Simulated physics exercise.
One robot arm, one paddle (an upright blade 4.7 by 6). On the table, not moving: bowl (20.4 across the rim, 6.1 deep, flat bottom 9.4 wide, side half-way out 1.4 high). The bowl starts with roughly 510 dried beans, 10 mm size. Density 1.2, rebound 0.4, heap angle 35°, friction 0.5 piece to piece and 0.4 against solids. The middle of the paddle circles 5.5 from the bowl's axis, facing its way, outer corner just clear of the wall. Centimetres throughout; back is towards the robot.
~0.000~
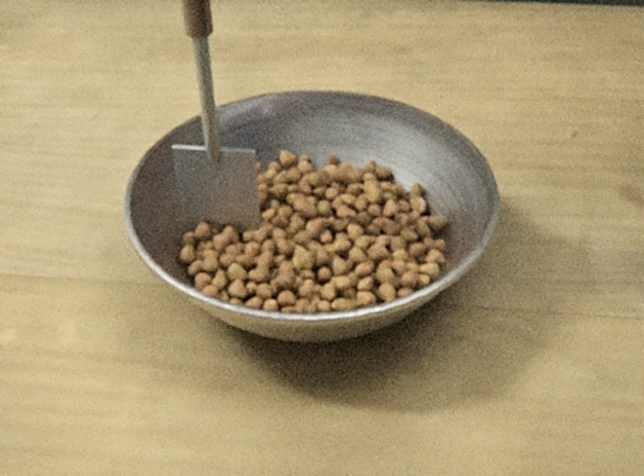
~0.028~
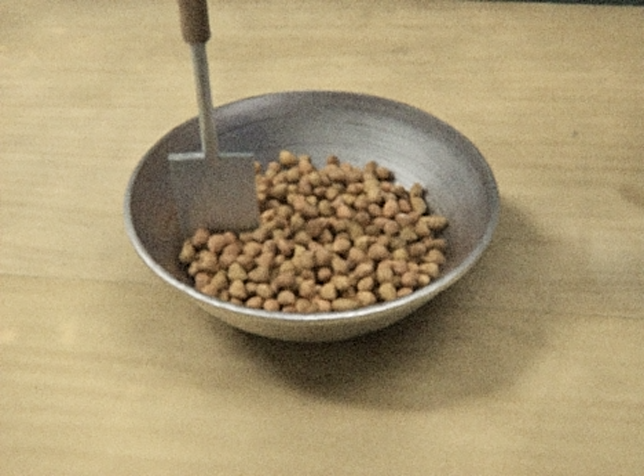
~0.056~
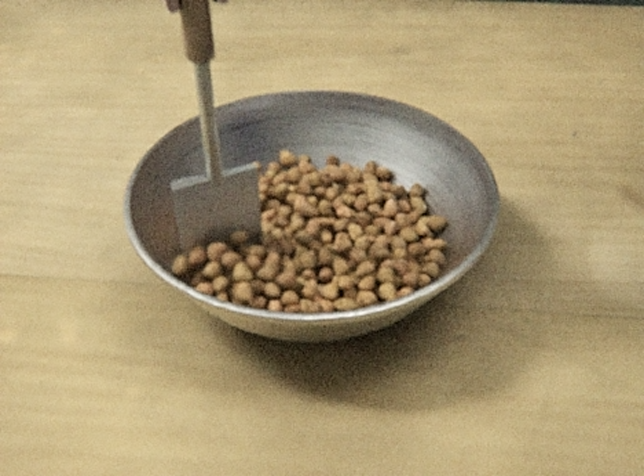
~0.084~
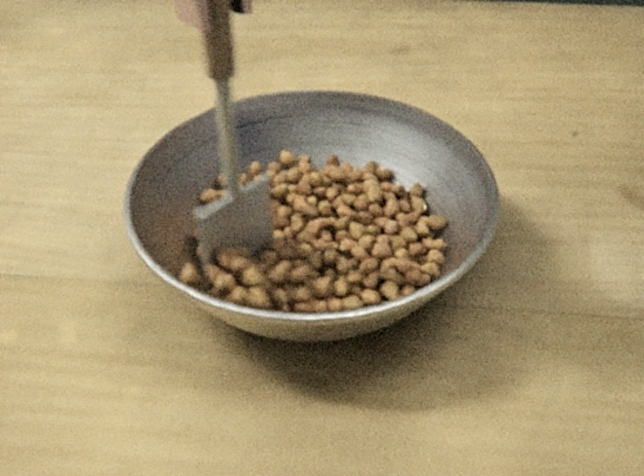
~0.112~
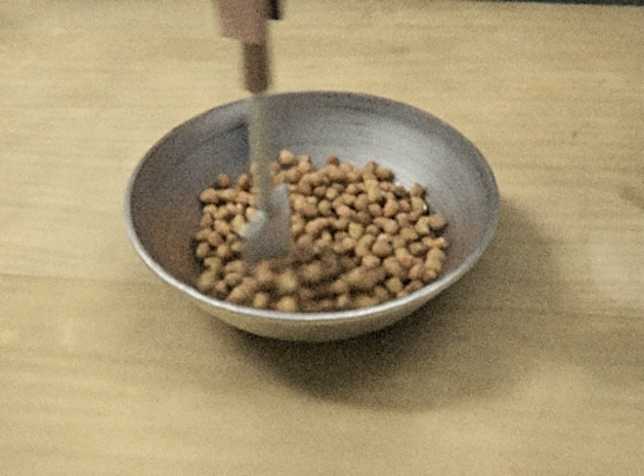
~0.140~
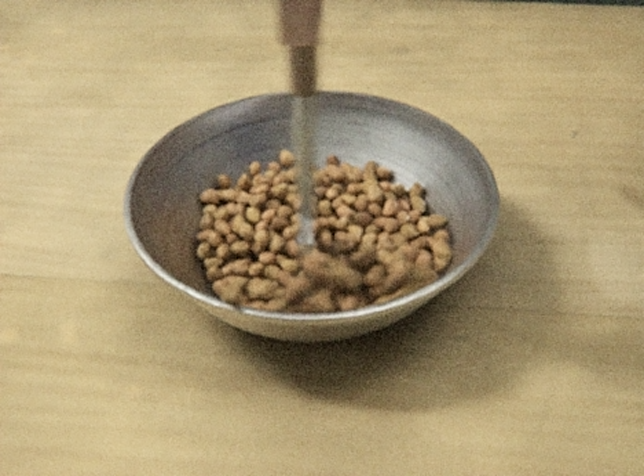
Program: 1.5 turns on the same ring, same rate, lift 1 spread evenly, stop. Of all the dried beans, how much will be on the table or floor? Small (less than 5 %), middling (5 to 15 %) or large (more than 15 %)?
Share on the table or floor: Large (more than 15 %).
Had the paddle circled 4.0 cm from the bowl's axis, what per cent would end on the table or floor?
In that case some 10 per cent.
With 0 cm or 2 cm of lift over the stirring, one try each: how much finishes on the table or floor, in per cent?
About 35 and 15 per cent.
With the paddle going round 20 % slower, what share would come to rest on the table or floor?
Then about 10 per cent.
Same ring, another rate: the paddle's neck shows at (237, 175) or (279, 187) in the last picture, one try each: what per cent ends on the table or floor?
About 5 and 15 per cent.
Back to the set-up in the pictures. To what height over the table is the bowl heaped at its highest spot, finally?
About 5.0 cm.
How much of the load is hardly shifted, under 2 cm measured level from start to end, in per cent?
Some 35 per cent.
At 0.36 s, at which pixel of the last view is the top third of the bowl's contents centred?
Near (308, 149).
By 0.36 s, 267° round, highest piece 10 above the table; 454 in the bowl, 19 on the table or floor, 36 in flight or on the tool.
By 0.57 s, 78° round, highest piece 8 above the table; 411 in the bowl, 94 on the table or floor, 4 in flight or on the tool.
By 0.88 s, 180° round, highest piece 5 above the table; 406 in the bowl, 103 on the table or floor.
By 1.58 s, 180° round, highest piece 5 above the table; 406 in the bowl, 103 on the table or floor.
Final count, 406 in the bowl, 103 on the table or floor. That is 20 % on the table or floor.
